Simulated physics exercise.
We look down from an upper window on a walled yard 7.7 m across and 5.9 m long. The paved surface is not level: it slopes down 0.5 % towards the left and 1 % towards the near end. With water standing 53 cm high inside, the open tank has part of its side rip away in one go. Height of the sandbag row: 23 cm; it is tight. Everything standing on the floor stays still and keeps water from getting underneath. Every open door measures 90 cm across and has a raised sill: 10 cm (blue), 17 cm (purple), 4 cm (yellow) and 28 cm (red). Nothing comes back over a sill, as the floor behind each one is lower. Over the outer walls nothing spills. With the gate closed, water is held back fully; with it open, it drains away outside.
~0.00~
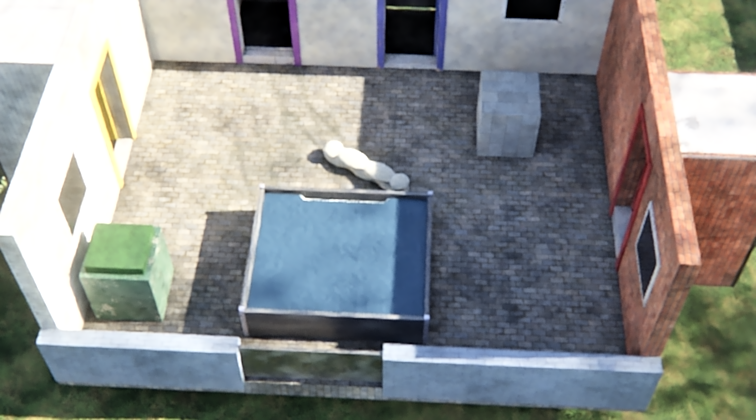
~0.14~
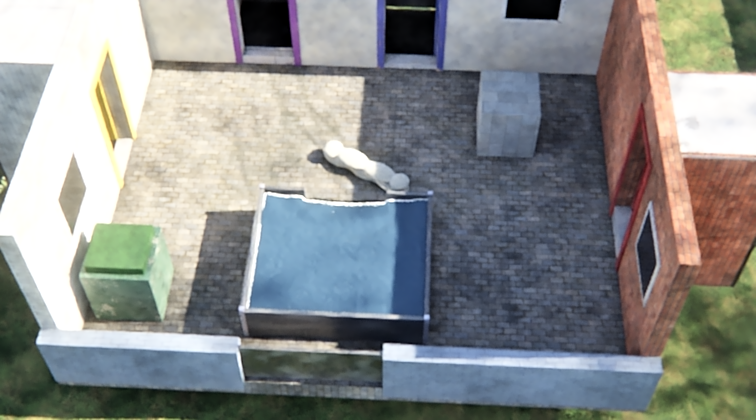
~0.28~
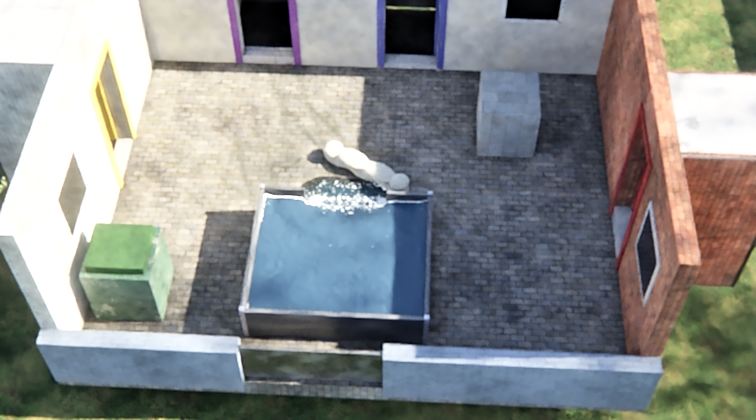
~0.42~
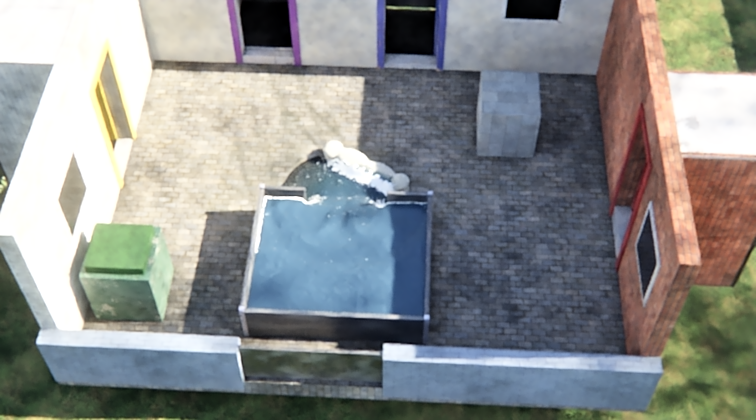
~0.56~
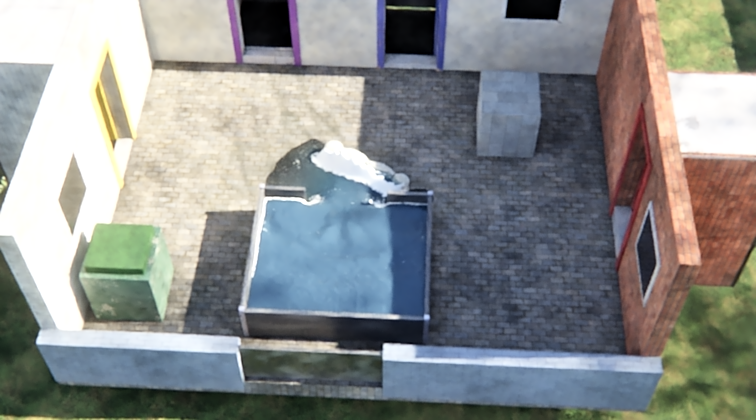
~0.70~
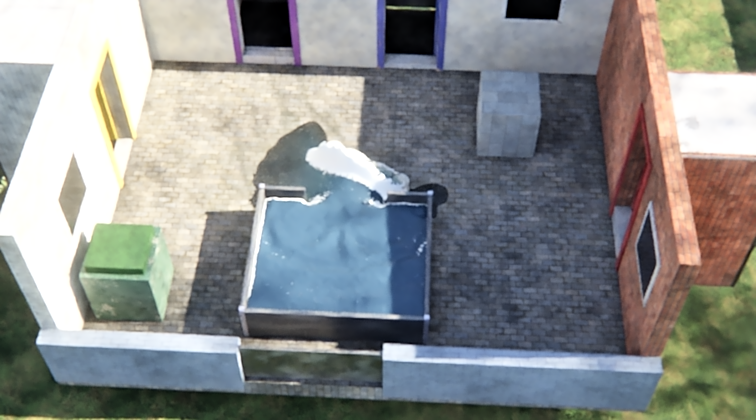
Walled paved yard from above, water bursting through the far side of an open tank and spreading around a low pale barrier.
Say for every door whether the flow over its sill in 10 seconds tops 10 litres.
My prediction: At the blue door the limit will not be outstripped; at the purple door the limit will not be outstripped; at the yellow door the limit will be outstripped; at the red door the limit will not be outstripped.
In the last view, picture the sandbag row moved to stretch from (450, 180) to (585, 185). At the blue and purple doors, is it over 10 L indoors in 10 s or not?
Note - blue: Limit exceeded; purple: Limit held.
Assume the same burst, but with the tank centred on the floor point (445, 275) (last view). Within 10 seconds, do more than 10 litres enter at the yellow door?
Lab note: Yellow door, limit broken.
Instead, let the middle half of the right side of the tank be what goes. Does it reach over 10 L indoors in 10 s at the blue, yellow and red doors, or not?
In that case, blue door: Less than that, yellow door: Less than that, red door: Less than that.
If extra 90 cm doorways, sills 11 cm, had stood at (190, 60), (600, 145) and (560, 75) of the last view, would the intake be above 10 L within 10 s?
First doorway gets there, second falls short, third falls short.
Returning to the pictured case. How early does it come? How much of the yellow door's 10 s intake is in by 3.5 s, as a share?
Share: ~ 20 %.
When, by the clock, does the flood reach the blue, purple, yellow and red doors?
Blue: 2.2 s; purple: 1.6 s; yellow: 2.0 s; red: 2.8 s.
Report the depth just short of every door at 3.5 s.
You'd get blue at 6 cm, purple at 11 cm, yellow at 11 cm, and red at 7 cm.
After 1.4 s water covers 20 % of the floor and is deepest (42 cm) near (373, 187); blue door not reached, purple door not reached, yellow door not reached, red door not reached.
After 2.2 s water covers 50 % of the floor and is deepest (38 cm) near (373, 187); blue door not reached, purple door 13 cm at the sill, 0 L in, yellow door 7 cm at the sill, 1 L in, red door not reached.
After 3.5 s water covers 50 % of the floor and is deepest (25 cm) near (373, 196); blue door 6 cm at the sill, 0 L in, purple door 11 cm at the sill, 0 L in, yellow door 11 cm at the sill, 59 L in, red door 7 cm at the sill, 0 L in.
After 6.0 s water covers 75 % of the floor and is deepest (17 cm) near (113, 262); blue door 2 cm at the sill, 0 L in, purple door 10 cm at the sill, 0 L in, yellow door 14 cm at the sill, 168 L in, red door 4 cm at the sill, 0 L in.
After 10.0 s water covers 95 % of the floor and is deepest (13 cm) near (137, 263); blue door 1 cm at the sill, 0 L in, purple door 6 cm at the sill, 0 L in, yellow door 10 cm at the sill, 263 L in, red door 4 cm at the sill, 0 L in.
